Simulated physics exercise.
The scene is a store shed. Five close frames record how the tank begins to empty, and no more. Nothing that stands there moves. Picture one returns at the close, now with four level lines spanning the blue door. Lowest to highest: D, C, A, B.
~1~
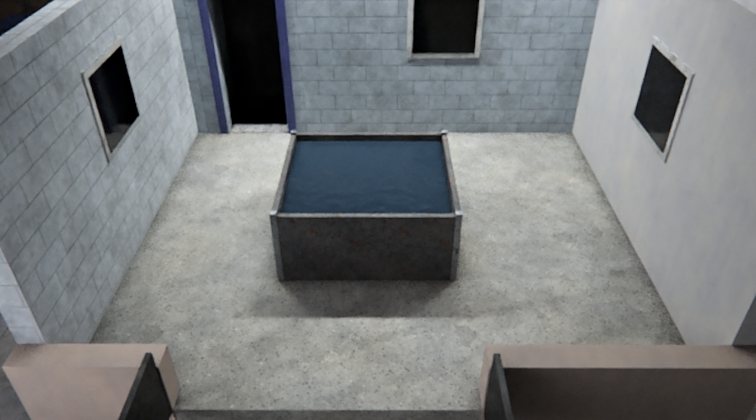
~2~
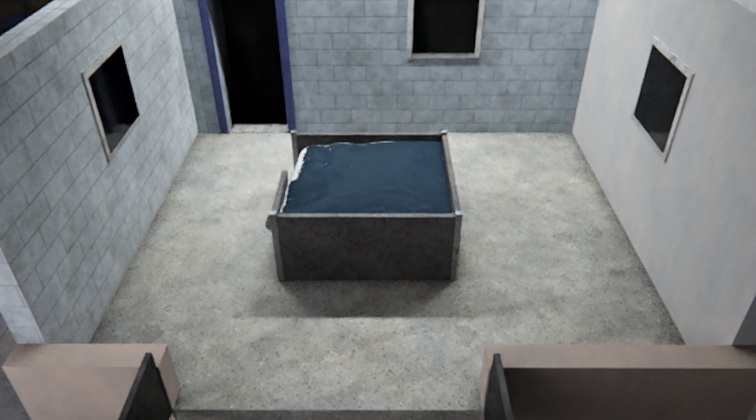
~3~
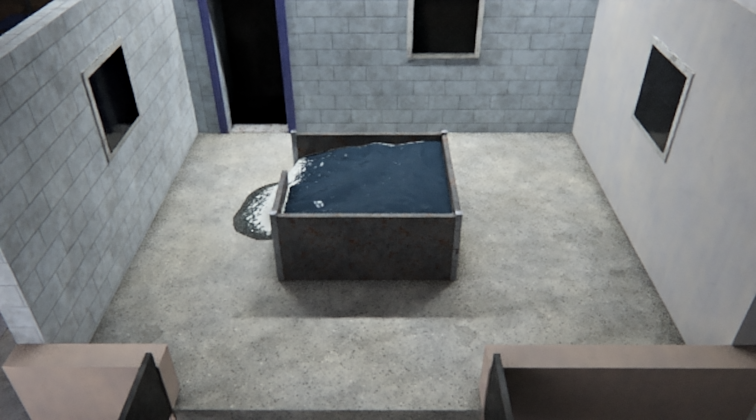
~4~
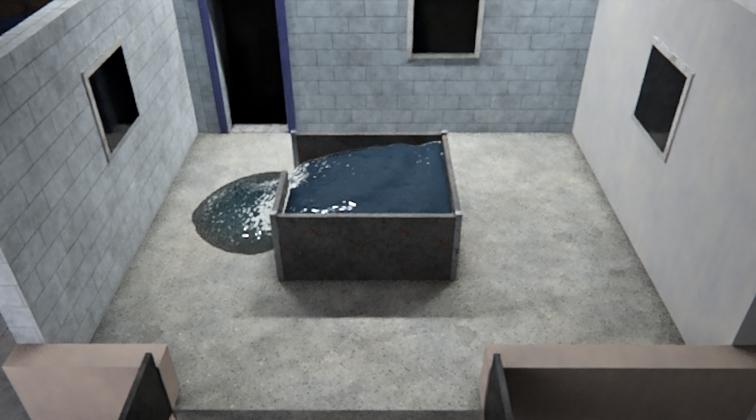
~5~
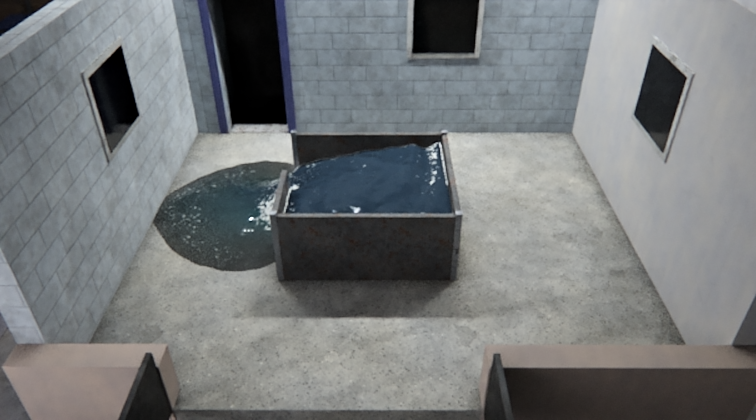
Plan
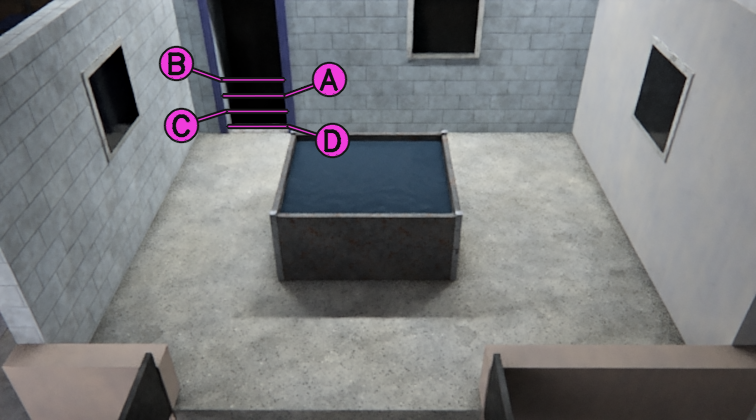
Water poured out of the left side of a dark square tank in a grey block-walled yard, first as a small splash, then as a widening puddle across the floor toward the left wall.
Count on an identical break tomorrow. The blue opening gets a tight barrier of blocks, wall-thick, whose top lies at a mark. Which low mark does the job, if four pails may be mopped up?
Mark C just does it.
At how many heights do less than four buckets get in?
Three of them.
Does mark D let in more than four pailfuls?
Yes, it does.
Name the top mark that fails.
Mark D.
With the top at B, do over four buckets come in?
No.
In magenta, A at (254, 95); B at (252, 79); C at (256, 111); D at (258, 126); from the bottom up D, C, A, B.
With A, nothing gets over.
With B, nothing gets over.
With C, nothing gets over.
With D, about 13 bucketfuls get in.
